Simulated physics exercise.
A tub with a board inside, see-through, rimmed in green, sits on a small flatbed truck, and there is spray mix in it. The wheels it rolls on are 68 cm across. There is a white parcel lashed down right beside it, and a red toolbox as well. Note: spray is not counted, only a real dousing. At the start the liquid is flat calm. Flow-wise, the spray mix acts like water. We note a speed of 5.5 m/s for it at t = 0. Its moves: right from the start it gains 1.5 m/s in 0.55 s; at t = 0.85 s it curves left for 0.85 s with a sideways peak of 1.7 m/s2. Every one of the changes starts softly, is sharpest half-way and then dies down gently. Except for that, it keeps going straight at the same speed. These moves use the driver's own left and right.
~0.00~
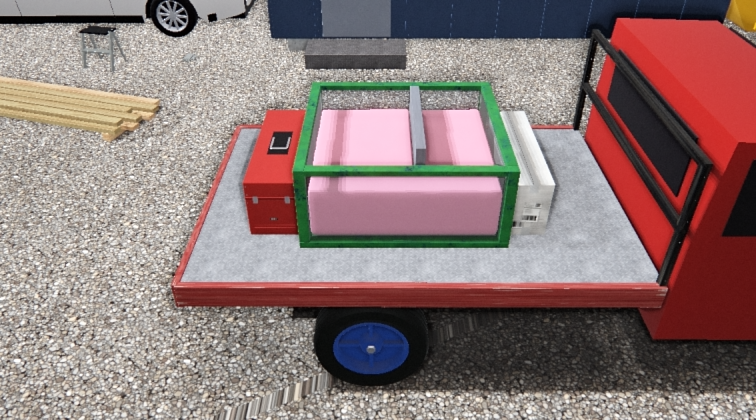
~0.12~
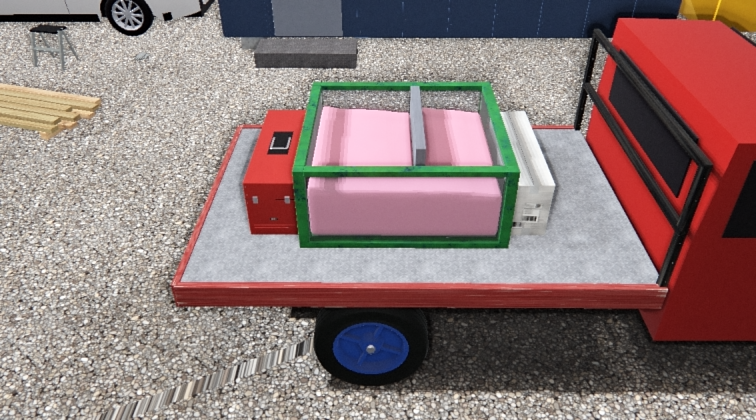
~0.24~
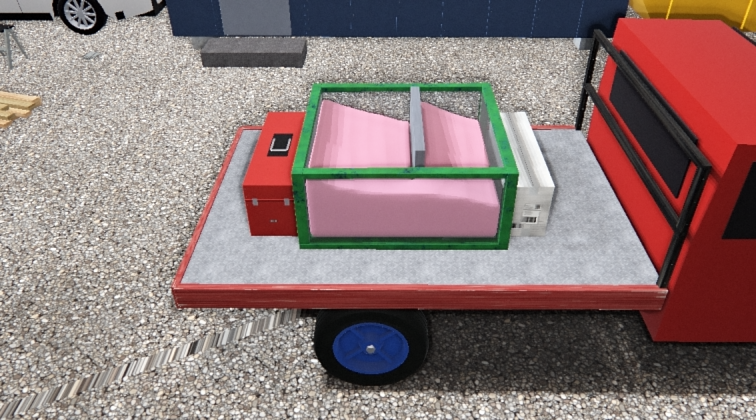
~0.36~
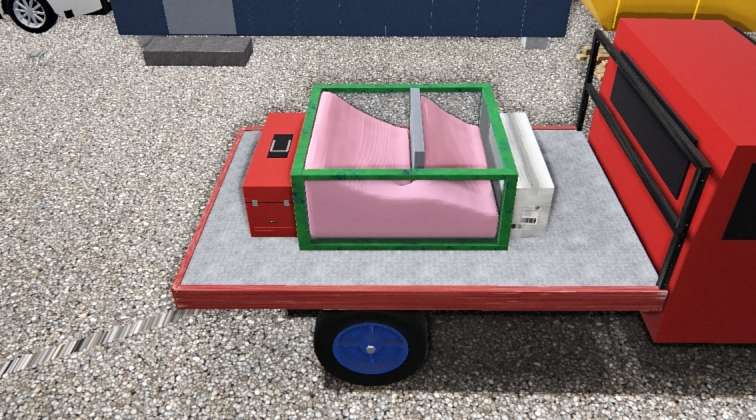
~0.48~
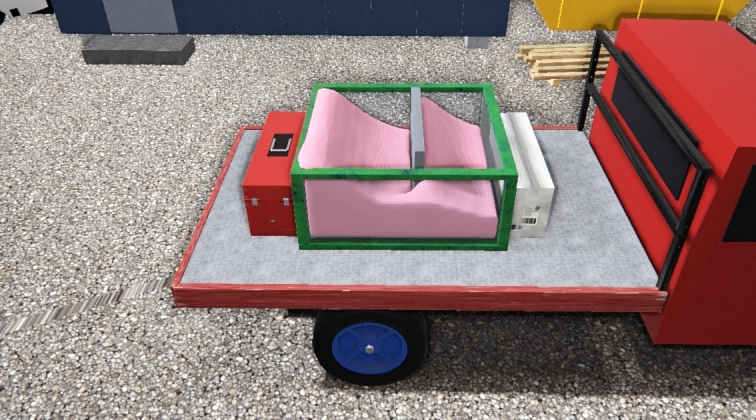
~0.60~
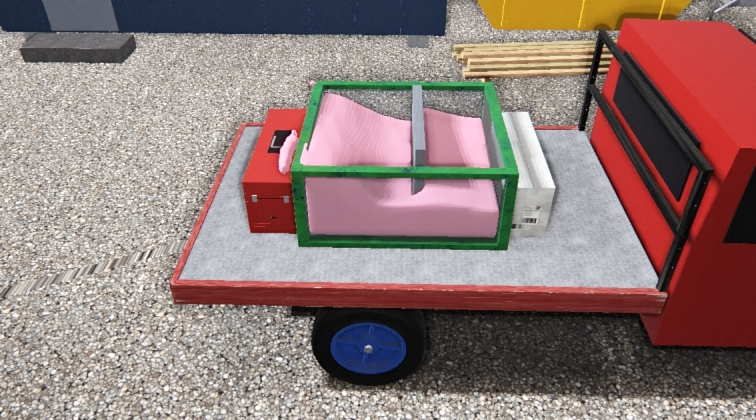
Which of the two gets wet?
White parcel is missed, red toolbox is struck.
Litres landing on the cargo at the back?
Estimate: Around 3 L.
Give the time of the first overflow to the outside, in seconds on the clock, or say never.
At about 0.9 s on the clock.
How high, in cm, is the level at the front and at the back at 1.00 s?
Front 30 cm, back 26 cm.
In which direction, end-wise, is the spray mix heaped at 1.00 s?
Result: At the forward end.
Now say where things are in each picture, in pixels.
In the first picture, the surface is at (485, 183) by the front wall; at (325, 183) by the back wall; it lies level with the rim line; board top at (421, 149); the front is on the right, levels are read along the near wall; the white parcel stands at the front; the red toolbox stands at the back; a wheel hub at (371, 355).
In the second picture, the surface is at (485, 184) by the front wall; at (324, 181) by the back wall; it lies level with the rim line.
In the third picture, the surface is at (483, 195) by the front wall; it climbs 9° towards the back.
In the fourth picture, the surface is at (482, 203) by the front wall; at (321, 160) by the back wall; it climbs 16° towards the back and 2° towards the near side.
In the fifth picture, the surface is at (482, 206) by the front wall; at (321, 156) by the back wall; it climbs 17° towards the back.
In the sixth picture, the surface is at (483, 199) by the front wall; at (322, 157) by the back wall; it climbs 12° towards the back; a wheel hub at (368, 355).
Then, 1.00 s in, the surface is 31 cm up at the front and 26 cm at the back; 1 per cent is out, over the back.
Then, 1.60 s in, the surface is 26 cm up at the front and 43 cm at the back; 1 per cent is out, over the back.
Then, 2.20 s in, the surface is 34 cm up at the front and 34 cm at the back; 2 per cent is out, mostly over the back, some over the near side.
Then, 4.68 s in, 3 per cent is out, mostly over the back, some over the near side; the white parcel has caught a few drops and the red toolbox 3 litres.
